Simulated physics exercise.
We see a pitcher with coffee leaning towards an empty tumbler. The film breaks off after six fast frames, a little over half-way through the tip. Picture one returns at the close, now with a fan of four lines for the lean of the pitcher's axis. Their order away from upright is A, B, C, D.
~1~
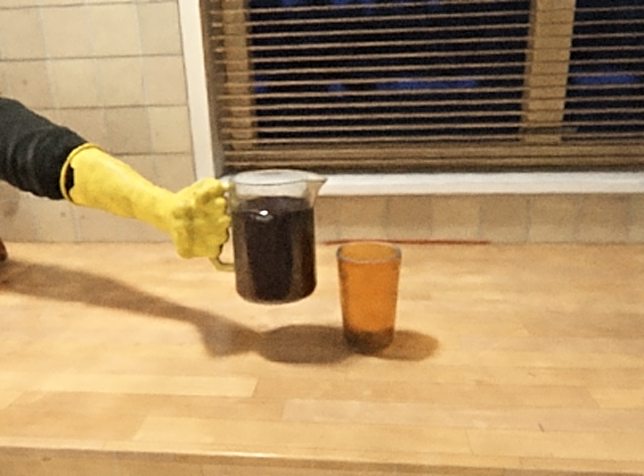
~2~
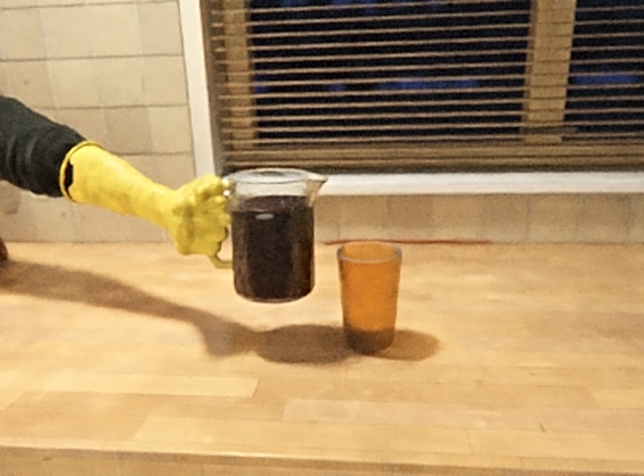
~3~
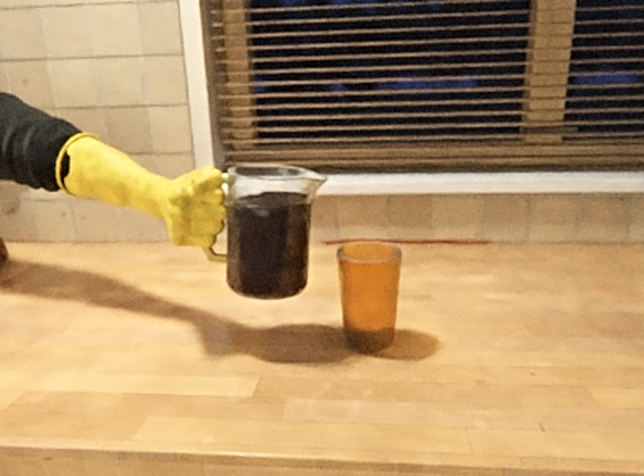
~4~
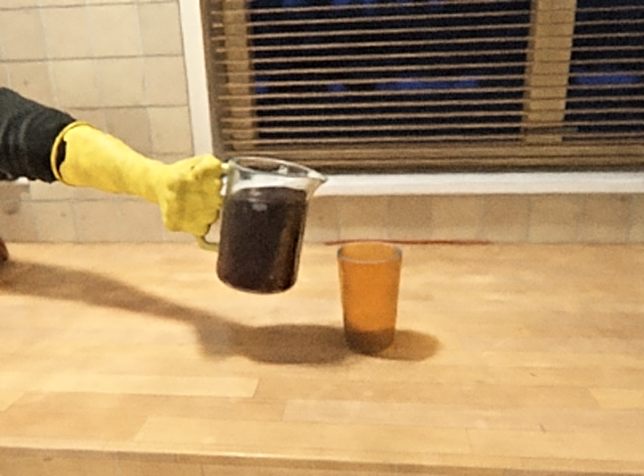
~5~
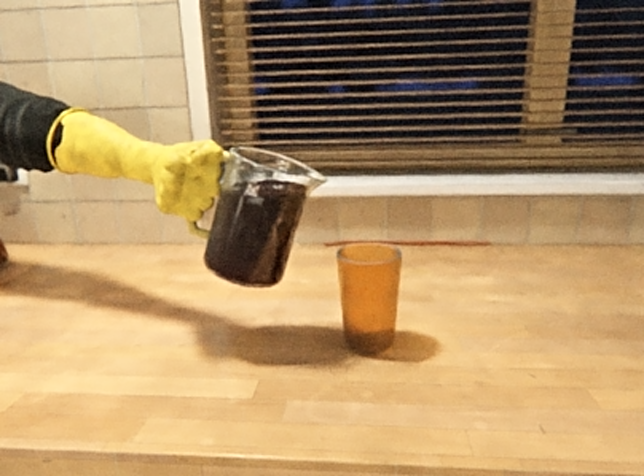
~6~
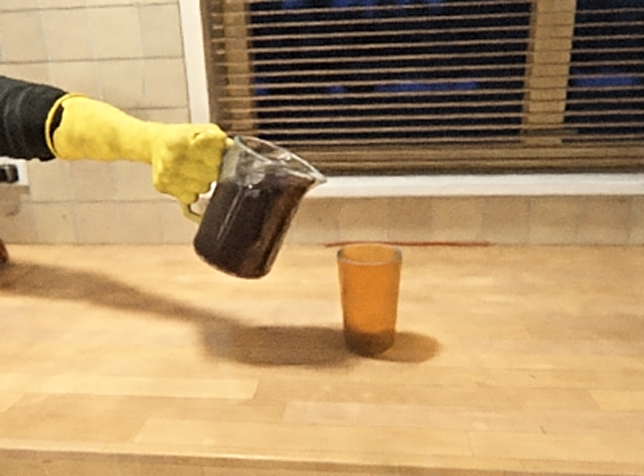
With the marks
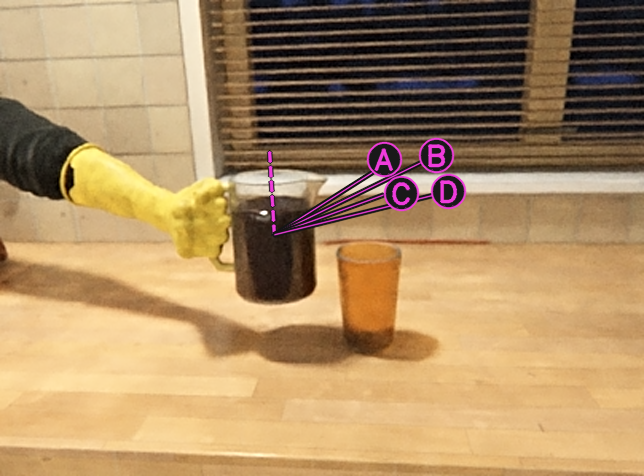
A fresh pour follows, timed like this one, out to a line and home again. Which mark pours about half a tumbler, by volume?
The best line is A.
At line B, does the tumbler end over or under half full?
Over half.
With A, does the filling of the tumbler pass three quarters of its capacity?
No.
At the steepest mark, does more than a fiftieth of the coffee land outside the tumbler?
Yes, it does.
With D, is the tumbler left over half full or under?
Over.
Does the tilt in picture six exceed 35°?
No.
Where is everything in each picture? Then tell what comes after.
Upright, lip at (326, 179); rim of the tumbler round (368, 251); nothing has left yet, in the first picture.
Upright, lip at (327, 179); nothing has left yet, in the second picture.
Tipped about 5°, lip at (327, 179); nothing has left yet, in the third picture.
Tipped about 11°, lip at (327, 179); nothing has left yet, in the fourth picture.
Tipped about 18°, lip at (326, 180); nothing has left yet, in the fifth picture.
Tipped about 26°, lip at (326, 181); nothing has left yet, in the sixth picture.
In magenta, A at (372, 172); B at (420, 162); C at (383, 195); D at (432, 195).
With A, the tumbler ends with about 48 % of what it can hold.
With B, the tumbler ends with about 68 % of what it can hold.
With C, the tumbler ends with about 72 % of what it can hold; 11 % of the coffee is spilt.
With D, the tumbler ends with about 78 % of what it can hold; 19 % of the coffee is spilt.
